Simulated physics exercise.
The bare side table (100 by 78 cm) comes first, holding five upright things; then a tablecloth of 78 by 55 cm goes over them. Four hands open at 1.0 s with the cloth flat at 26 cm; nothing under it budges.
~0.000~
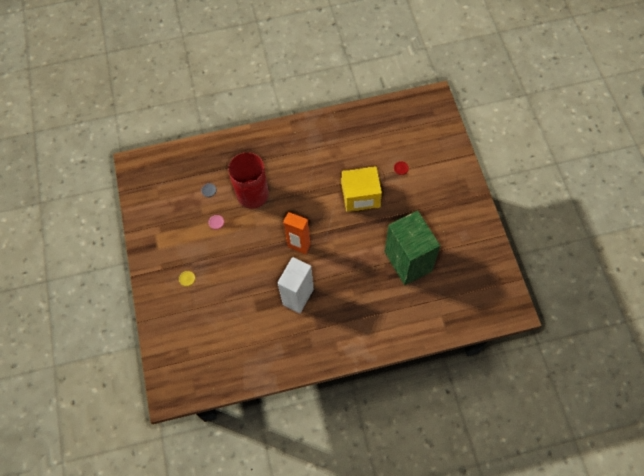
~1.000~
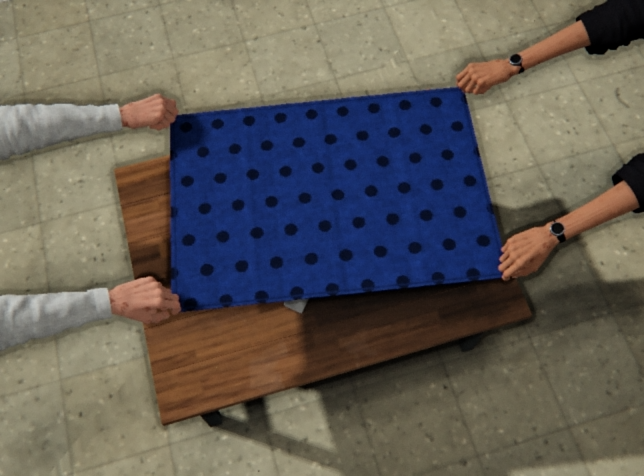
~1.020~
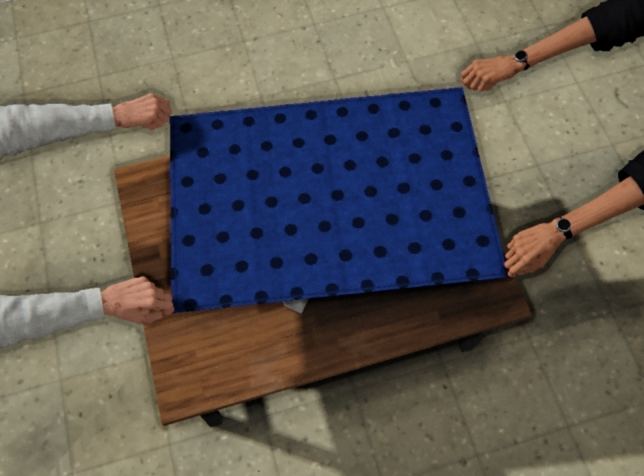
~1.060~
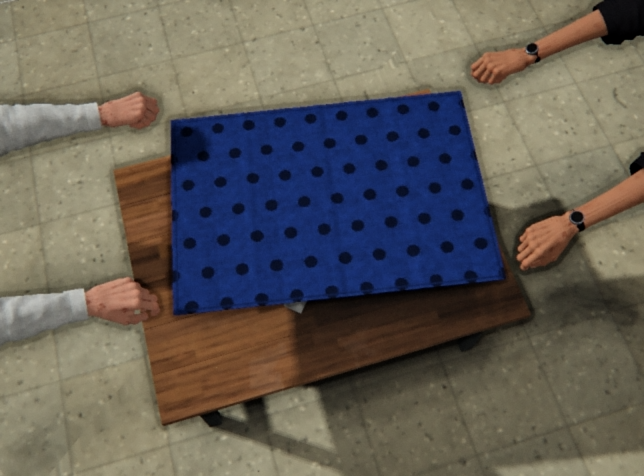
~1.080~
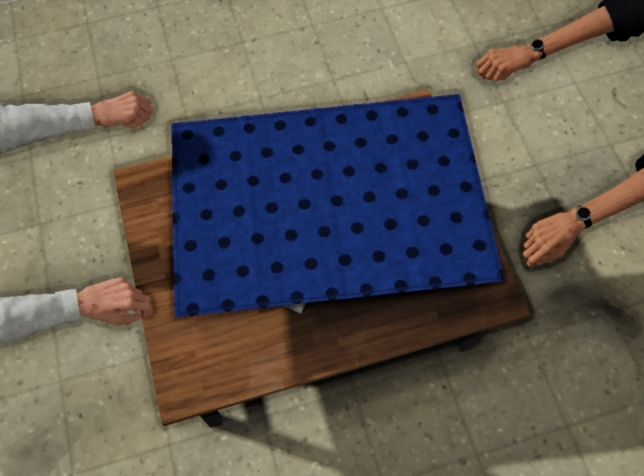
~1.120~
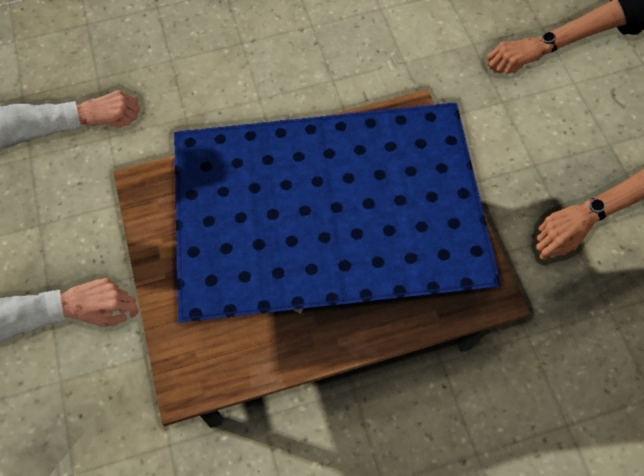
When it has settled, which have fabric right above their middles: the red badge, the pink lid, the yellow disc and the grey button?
As I see it, red badge: Out of view, pink lid: In view, yellow disc: In view, grey button: In view.
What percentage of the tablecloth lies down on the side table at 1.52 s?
Around 10 percent, give or take.
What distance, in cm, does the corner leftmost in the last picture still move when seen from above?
Roughly 12 cm.
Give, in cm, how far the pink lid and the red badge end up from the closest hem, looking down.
Around 2 centimetres, then around 3 centimetres.
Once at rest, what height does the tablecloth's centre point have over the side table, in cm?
Roughly 14 cm high.
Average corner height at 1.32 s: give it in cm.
Mean corner height at that time: Approx. 1 cm.
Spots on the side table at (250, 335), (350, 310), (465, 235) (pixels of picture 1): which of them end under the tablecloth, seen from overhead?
First spot stays visible, second is overlaid, third stays visible.
After 1.3 s, 10 % of it is down, spanning 71 by 57 cm, above red badge.
After 1.5 s, 10 % of it is down, spanning 68 by 57 cm, above red badge.
After 1.7 s, 10 % of it is down, spanning 69 by 58 cm, above red badge.
After 1.9 s, 10 % of it is down, spanning 68 by 58 cm, above red badge.
After 2.7 s, 10 % of it is down, spanning 69 by 58 cm, above red badge.
